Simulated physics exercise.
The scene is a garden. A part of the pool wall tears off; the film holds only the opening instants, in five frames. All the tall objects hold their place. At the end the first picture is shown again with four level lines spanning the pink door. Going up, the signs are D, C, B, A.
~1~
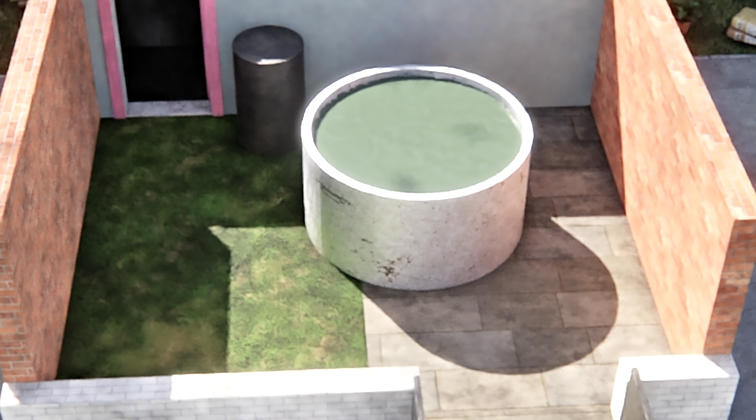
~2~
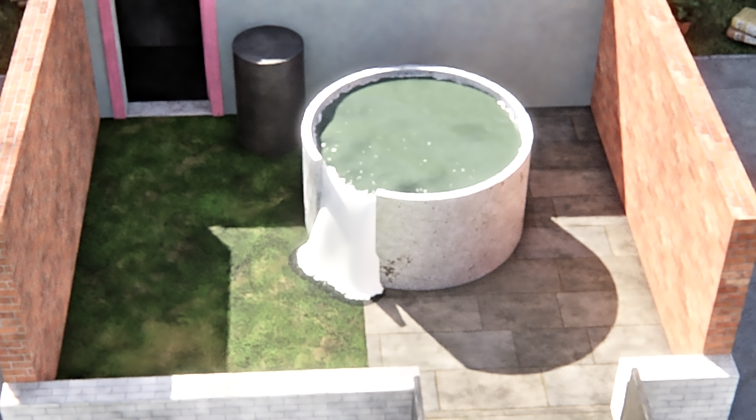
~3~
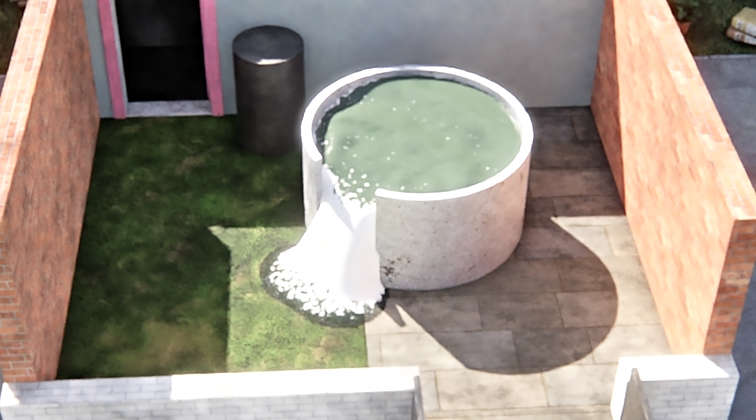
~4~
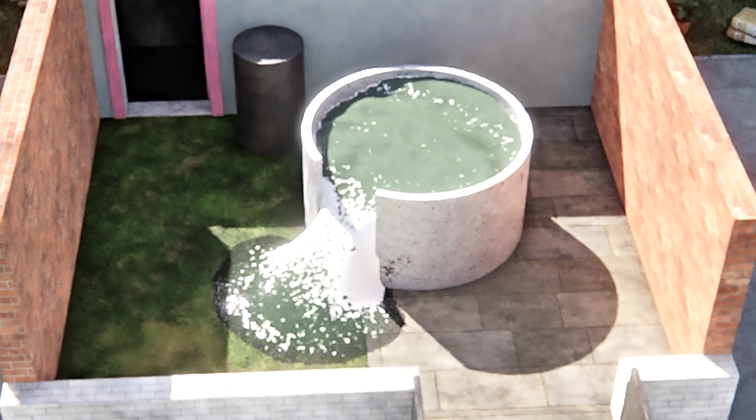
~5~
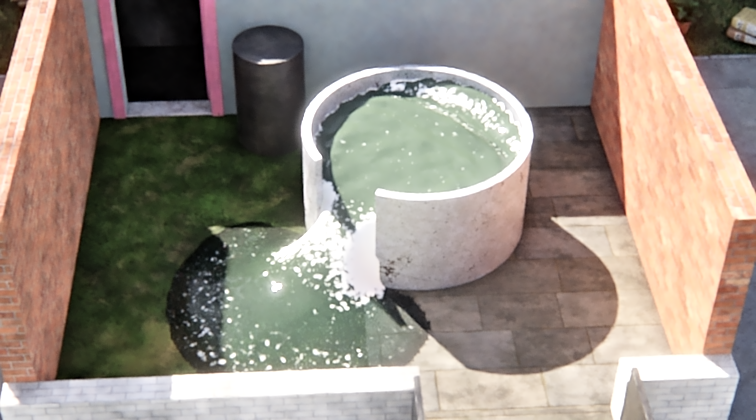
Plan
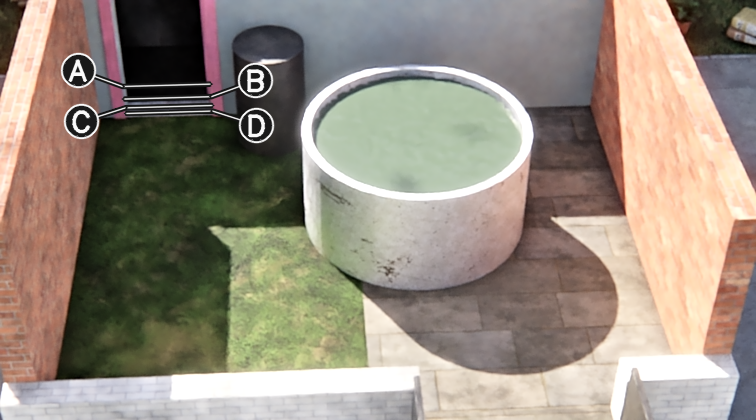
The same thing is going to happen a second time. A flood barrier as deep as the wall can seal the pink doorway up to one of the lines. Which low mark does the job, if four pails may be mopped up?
The limit is B.
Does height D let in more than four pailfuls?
Yes.
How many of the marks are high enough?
Two of the four.
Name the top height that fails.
Here it is height C.
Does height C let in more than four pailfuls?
Yes.
On the marked copy, A at (166, 85); B at (167, 97); C at (168, 106); D at (169, 112); from the bottom up D, C, B, A.
With A, nothing gets over.
With B, a splash gets over, under a bucket.
With C, about 11 bucketfuls get in.
With D, dozens of bucketfuls pour in.
